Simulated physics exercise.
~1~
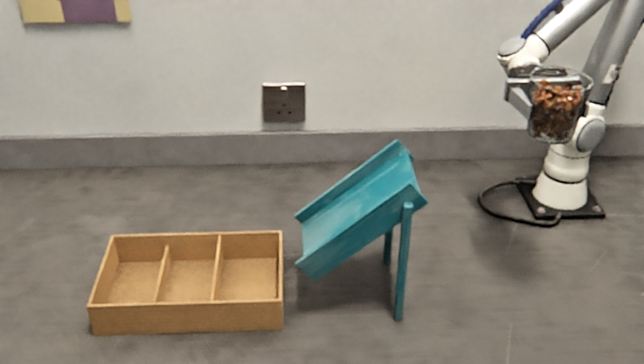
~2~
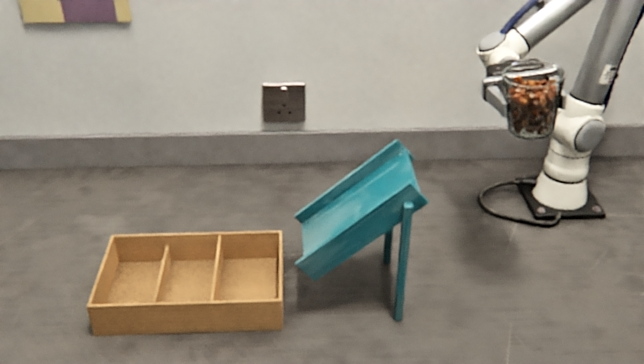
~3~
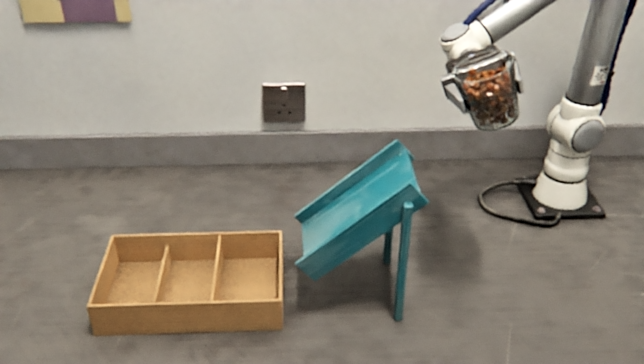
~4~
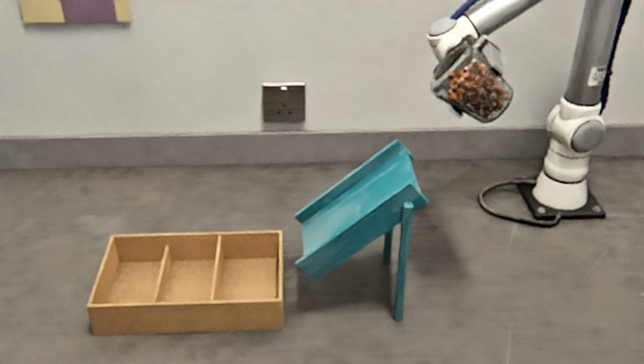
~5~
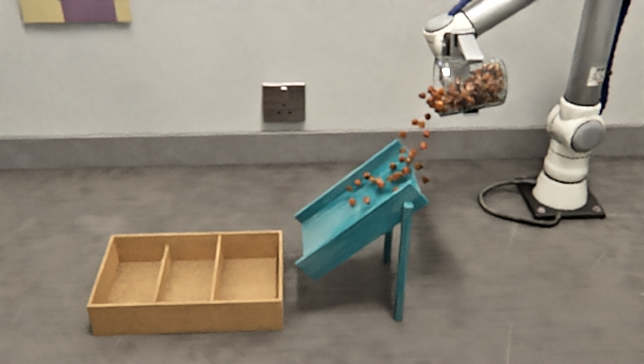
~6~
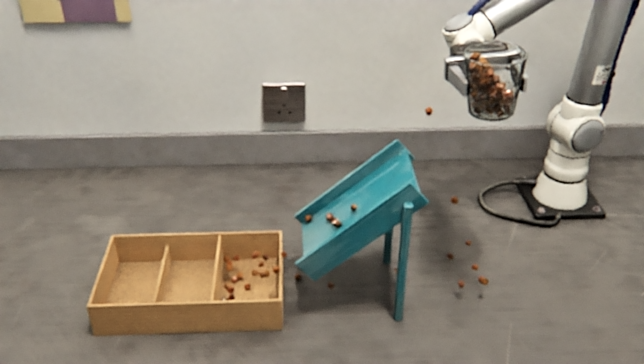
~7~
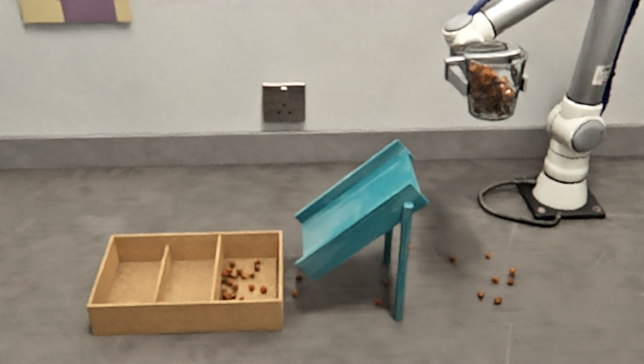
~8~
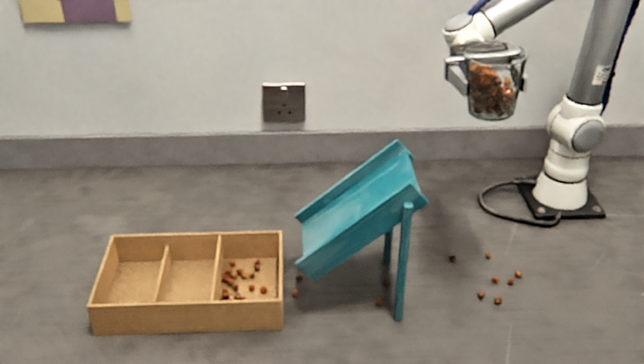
Robot arm tipping brown pellets from a clear tumbler onto a teal chute, some landing in the box's right compartment, others on the floor.
